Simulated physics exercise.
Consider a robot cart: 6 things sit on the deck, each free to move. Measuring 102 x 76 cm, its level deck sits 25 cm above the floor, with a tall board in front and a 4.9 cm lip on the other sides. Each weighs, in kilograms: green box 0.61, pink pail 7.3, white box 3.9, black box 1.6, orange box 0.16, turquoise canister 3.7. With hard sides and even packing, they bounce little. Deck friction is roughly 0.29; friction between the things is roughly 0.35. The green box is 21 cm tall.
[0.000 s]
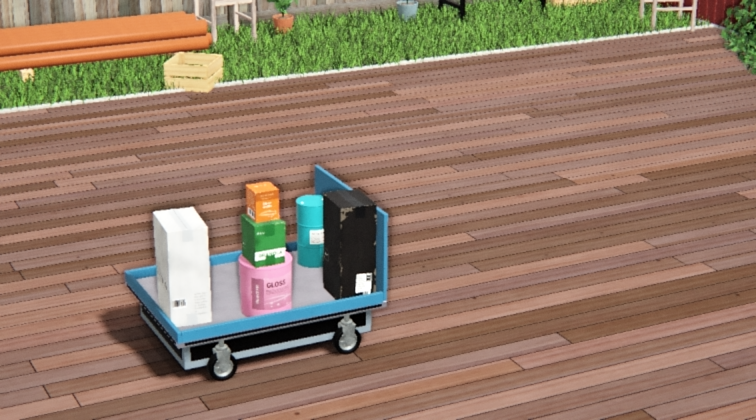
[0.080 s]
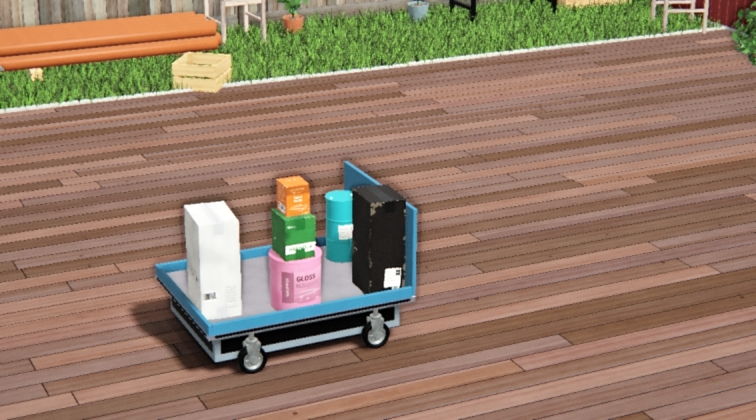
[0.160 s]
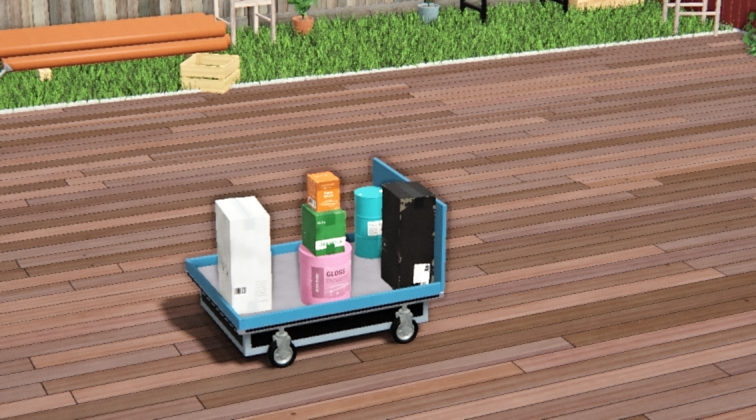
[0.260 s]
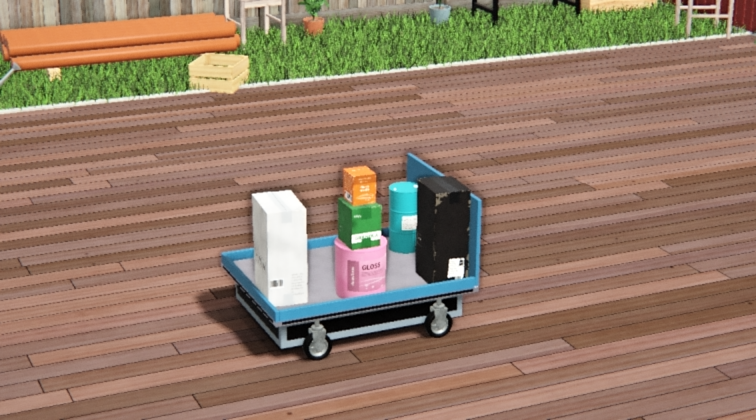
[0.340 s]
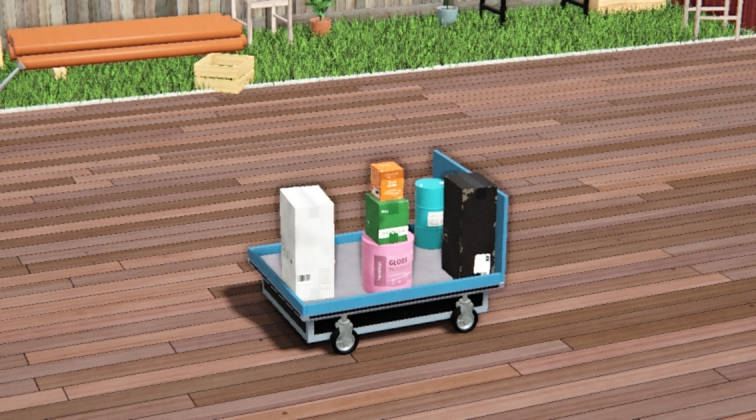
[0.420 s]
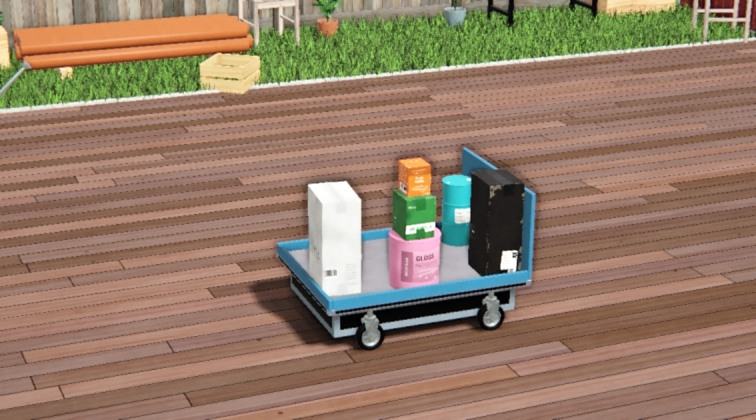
On a wooden deck beside a strip of grass, a blue cart carrying a white box, a black box, a turquoise canister and an orange box stacked on a green one rolled steadily right.
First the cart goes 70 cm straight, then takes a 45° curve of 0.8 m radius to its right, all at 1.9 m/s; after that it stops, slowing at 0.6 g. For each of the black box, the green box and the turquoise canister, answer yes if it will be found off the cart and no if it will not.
Answers: Black box - no, green box - no, turquoise canister - yes.
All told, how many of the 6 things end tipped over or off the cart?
The answer: 1.
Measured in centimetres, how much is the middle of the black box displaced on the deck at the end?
Displacement: Approx. 46 cm.
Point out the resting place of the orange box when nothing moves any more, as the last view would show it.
(697, 191).
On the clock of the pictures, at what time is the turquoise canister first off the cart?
Near 0.7 s on the clock.
Around 0.62 s, 118 cm covered, turned 24°; turquoise canister at 39° to upright near (542, 210); black box shifted 25 cm near (558, 223); green box shifted 12 cm near (482, 209).
Around 0.82 s, 156 cm covered, turned 44°; turquoise canister now off the cart; black box shifted 47 cm near (624, 231); green box shifted 27 cm near (551, 212).
Around 1.12 s, 192 cm covered, turned 45°; green box shifted 30 cm near (645, 224); black box shifted 45 cm near (721, 246); orange box shifted 34 cm.
Around 1.32 s, 193 cm covered, turned 45°, stopped; green box shifted 39 cm near (684, 230); black box shifted 45 cm near (728, 247); pink pail shifted 36 cm.
Finally (1.9 s), off the cart, turquoise canister; not toppled but over 10 cm from the start, green box, pink pail, white box, black box and orange box. In the last view, black box near (728, 247), green box near (692, 232).
